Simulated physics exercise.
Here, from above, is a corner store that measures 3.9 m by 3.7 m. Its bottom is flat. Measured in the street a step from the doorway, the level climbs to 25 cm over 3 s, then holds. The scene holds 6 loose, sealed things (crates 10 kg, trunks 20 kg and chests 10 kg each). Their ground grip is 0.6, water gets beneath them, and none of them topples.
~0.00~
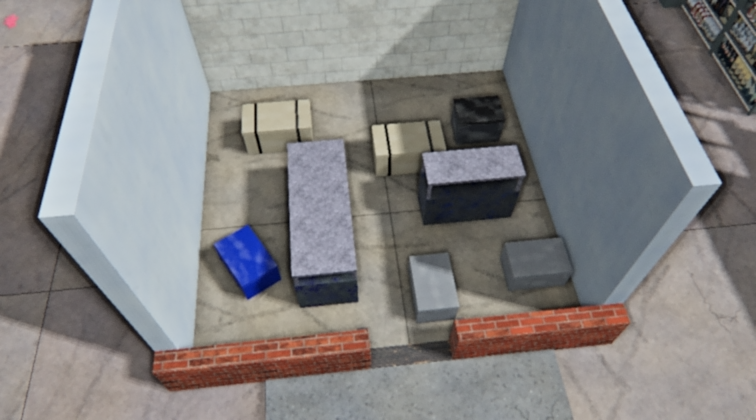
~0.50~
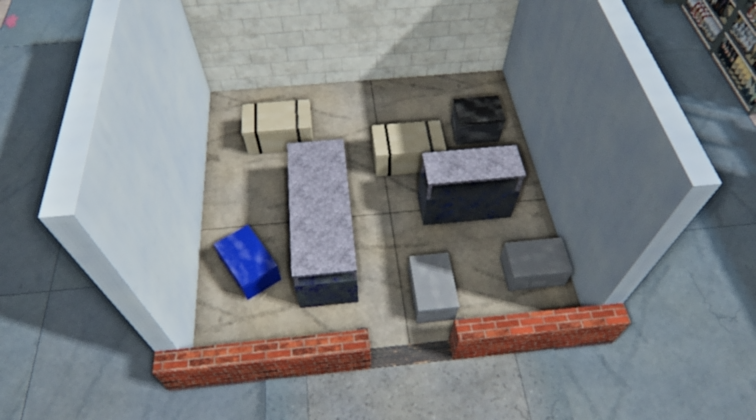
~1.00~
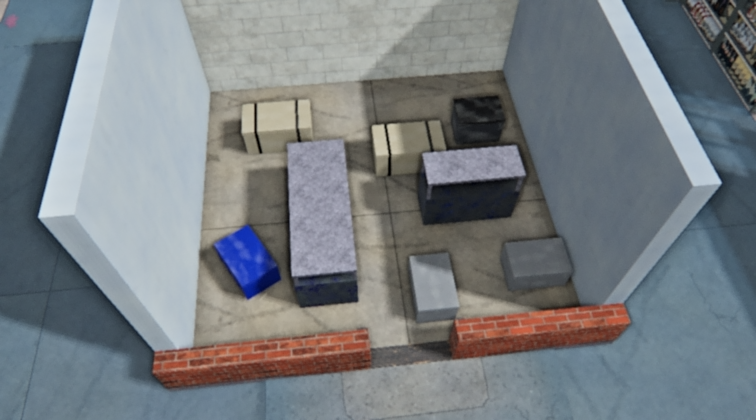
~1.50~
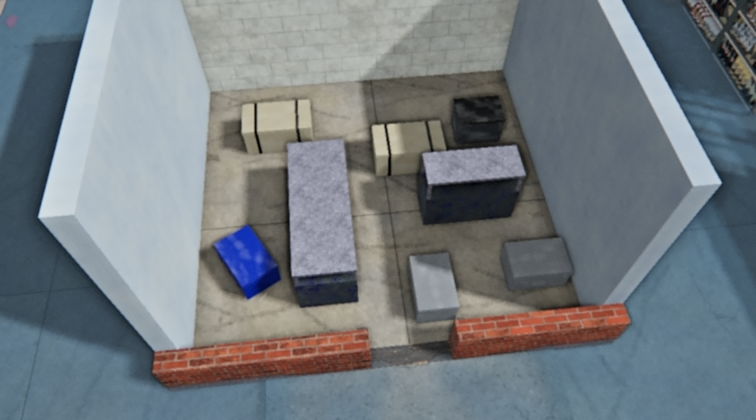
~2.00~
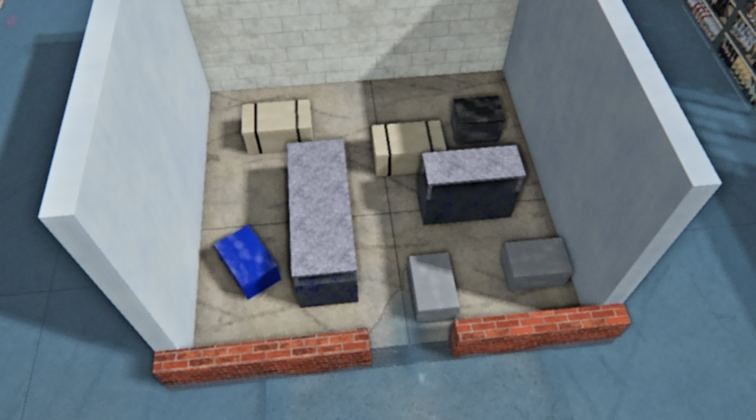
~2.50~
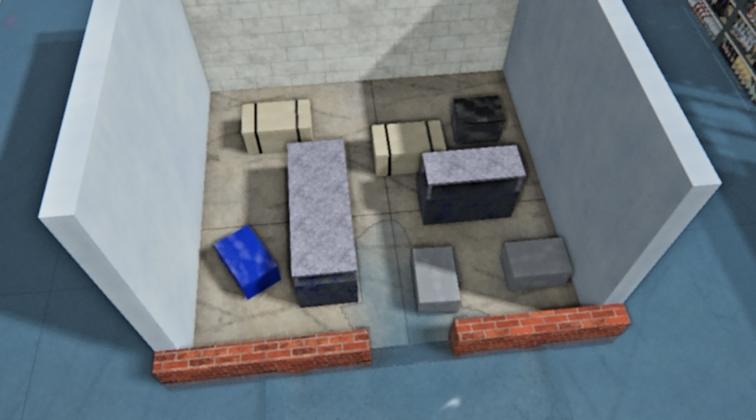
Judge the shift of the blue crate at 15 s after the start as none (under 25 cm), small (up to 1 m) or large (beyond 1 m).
It is small.
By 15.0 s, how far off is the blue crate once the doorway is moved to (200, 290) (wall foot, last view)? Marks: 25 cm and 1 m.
Then the blue crate ends far away.
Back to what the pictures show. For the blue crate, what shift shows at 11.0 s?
About 50 cm.
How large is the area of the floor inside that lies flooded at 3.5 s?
Flooded: Near 4.0 m2.
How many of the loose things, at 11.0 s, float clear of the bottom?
Count at that moment: 6.
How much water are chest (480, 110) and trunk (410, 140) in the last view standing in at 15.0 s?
I'd estimate 13 cm for the first and 15 cm for the second.
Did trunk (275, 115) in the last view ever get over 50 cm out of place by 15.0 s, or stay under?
The shift stays smaller.
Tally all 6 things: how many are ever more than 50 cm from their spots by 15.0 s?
The count comes to 5.
After 3.5 s the blue crate is near (245, 255), 0.0 m from its start, aground; 0 afloat.
After 6.8 s the blue crate is near (245, 255), 0.0 m from its start, aground; 4 afloat.
After 11.0 s the blue crate is near (235, 294), 0.5 m from its start, afloat; 6 afloat.
After 15.0 s the blue crate is near (224, 312), 0.7 m from its start, afloat; 6 afloat.
